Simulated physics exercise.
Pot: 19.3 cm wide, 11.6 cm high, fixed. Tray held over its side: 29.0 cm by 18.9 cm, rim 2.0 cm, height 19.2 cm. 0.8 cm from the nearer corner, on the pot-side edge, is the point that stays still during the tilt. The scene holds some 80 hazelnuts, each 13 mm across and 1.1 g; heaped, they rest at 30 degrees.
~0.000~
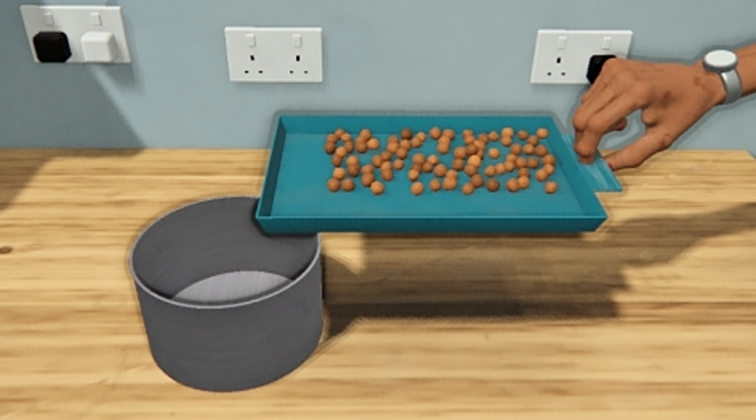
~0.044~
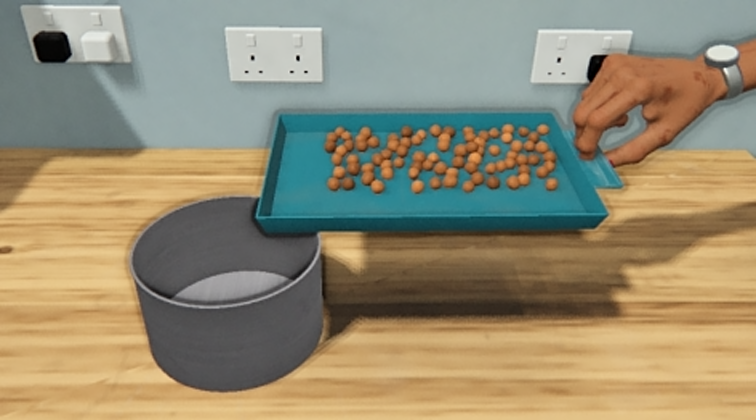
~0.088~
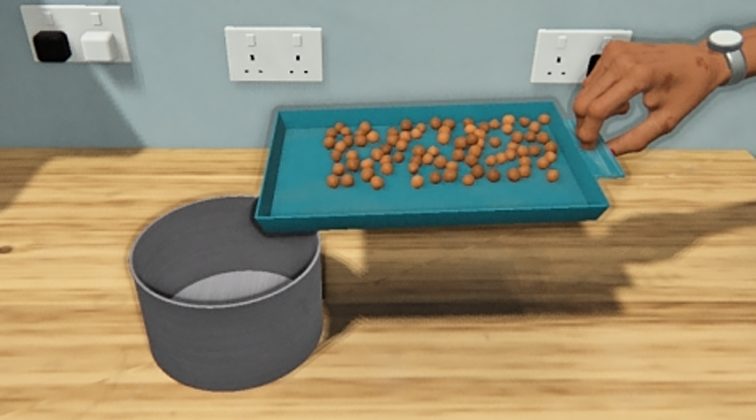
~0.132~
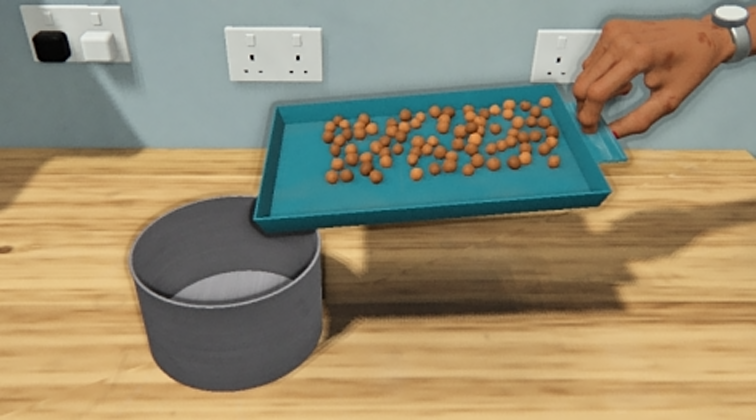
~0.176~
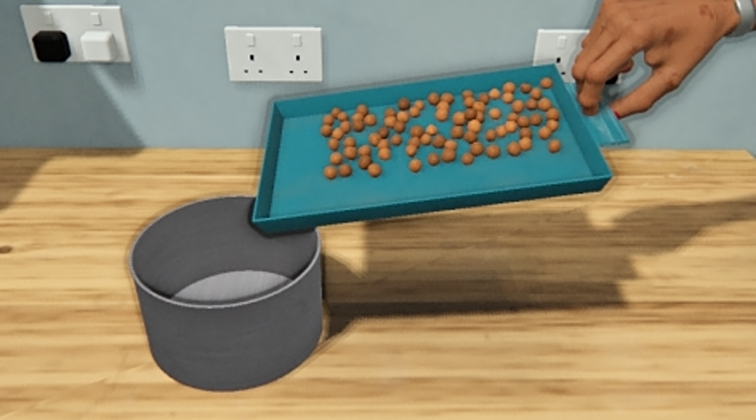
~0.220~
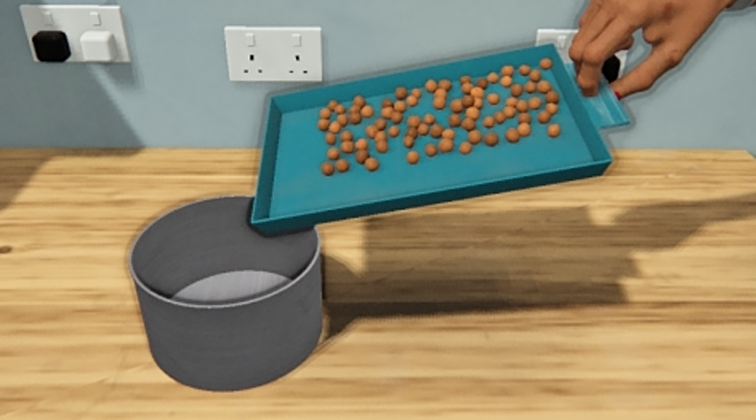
A teal tray of small round brown nuts, its left end at the rim of a grey pot on a wooden counter, tilts as a hand raises its right end, while the nuts keep their scattered arrangement on it.
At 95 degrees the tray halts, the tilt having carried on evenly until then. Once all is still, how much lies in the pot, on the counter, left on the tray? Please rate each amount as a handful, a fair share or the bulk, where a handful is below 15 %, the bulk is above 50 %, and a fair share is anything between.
Pot: A fair share; counter: The bulk; tray: A handful.
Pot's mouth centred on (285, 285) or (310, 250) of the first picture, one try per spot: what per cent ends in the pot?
Near 85 and 0 percent, one try each.
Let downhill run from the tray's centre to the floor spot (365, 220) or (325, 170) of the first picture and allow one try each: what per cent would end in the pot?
Estimate: Some 0 % and some 75 % respectively.
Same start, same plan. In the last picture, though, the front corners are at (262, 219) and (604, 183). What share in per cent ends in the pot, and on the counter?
Final per cent - pot 0, counter 100.
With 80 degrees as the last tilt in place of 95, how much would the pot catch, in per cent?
Then about 30 per cent.
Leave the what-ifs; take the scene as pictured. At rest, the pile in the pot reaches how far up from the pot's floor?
Around 1.5 cm above the floor.
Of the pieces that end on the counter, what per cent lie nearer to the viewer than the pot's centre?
About 100 percent of the spill.
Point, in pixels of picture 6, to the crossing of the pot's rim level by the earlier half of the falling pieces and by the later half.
It passes about (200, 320) first and (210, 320) afterwards.
Then, at 0.65 s, tilt 53 degrees; the tray holds 95 %, the pot 0 %.
After 0.94 s, tilt 79 degrees; the tray holds 35 %, the pot 15 %.
Then, at 1.32 s, tilt 95 degrees; the tray holds 0 %, the pot 30 %.
In the end, at 2.3 s, pot 35 %, counter 65 %, tray 0 %.
